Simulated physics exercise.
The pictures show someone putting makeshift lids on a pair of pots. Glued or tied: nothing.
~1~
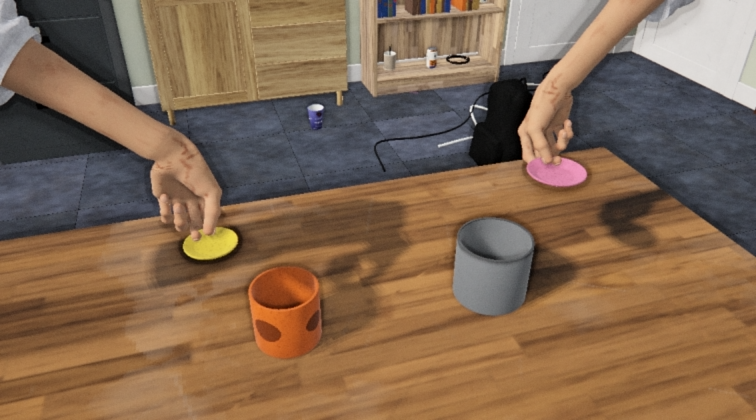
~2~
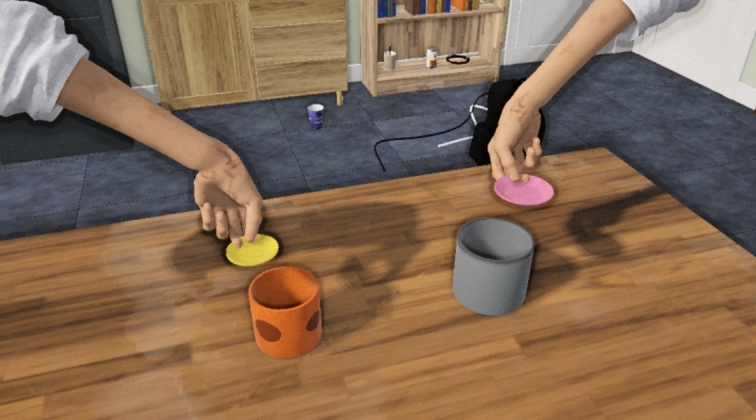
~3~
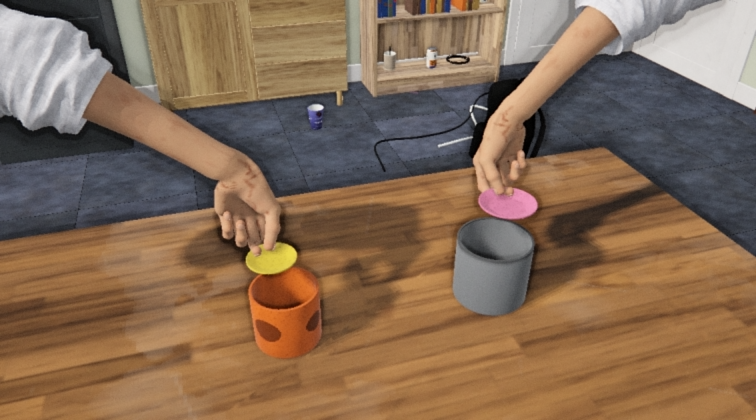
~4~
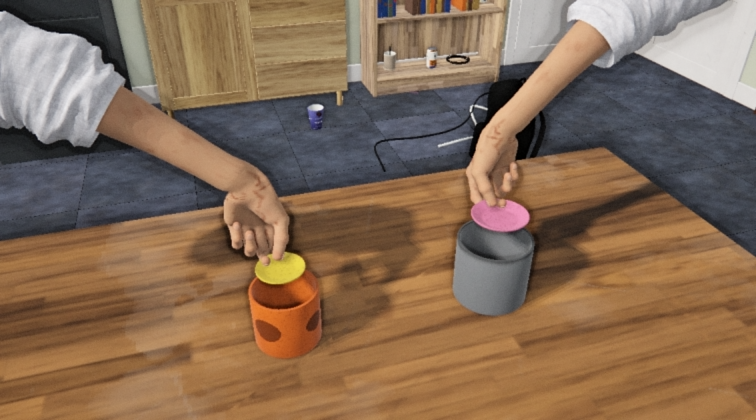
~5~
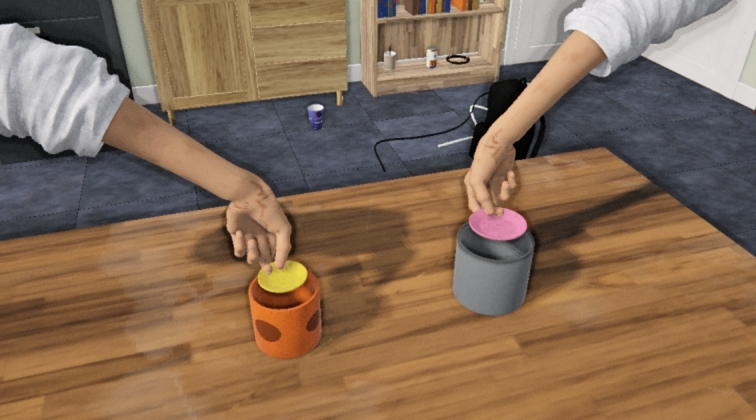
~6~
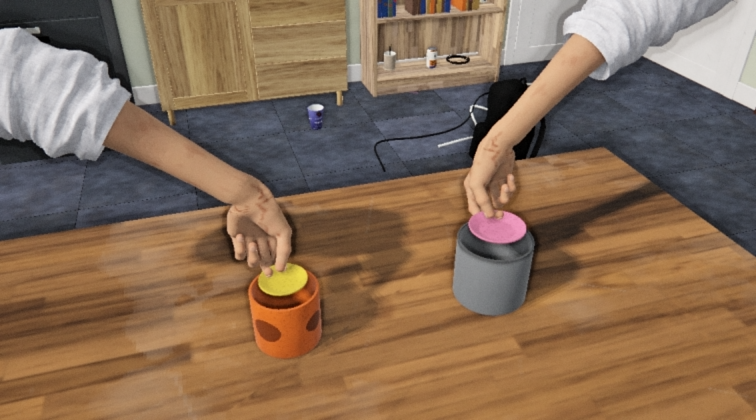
Two hands lowered small saucers toward a pair of pots on a wooden table, the yellow one moving right to the orange pot and the pink one moving left to the gray pot.
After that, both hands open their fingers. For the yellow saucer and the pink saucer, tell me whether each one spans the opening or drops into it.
Yellow saucer: Drops in; pink saucer: Drops in.
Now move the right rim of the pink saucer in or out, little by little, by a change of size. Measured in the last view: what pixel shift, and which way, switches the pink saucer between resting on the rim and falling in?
Shift: 8 px, rightward.
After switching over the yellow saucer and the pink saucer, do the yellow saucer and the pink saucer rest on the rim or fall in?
For the yellow saucer, it drops in; for the pink saucer, it drops in.
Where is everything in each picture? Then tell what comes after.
In the first picture, still on the way; yellow saucer (211, 245); pink saucer (556, 174); left jug (286, 312).
In the second picture, still on the way; pink saucer (523, 192); right jug (492, 266).
In the third picture, still on the way; yellow saucer (272, 260); left jug (286, 312).
In the fourth picture, still on the way; pink saucer (500, 217); right jug (492, 266).
In the fifth picture, still on the way; yellow saucer (283, 278); left jug (286, 312).
In the sixth picture, in place, still held; yellow saucer (283, 281); pink saucer (497, 229); right jug (492, 266).
Then, 0.14 s later than the last frame, yellow saucer shifted about its own width near (286, 306); pink saucer shifted a little near (494, 253).
When it is over, the yellow saucer falls in, near (288, 331); the pink saucer falls in, near (489, 287).
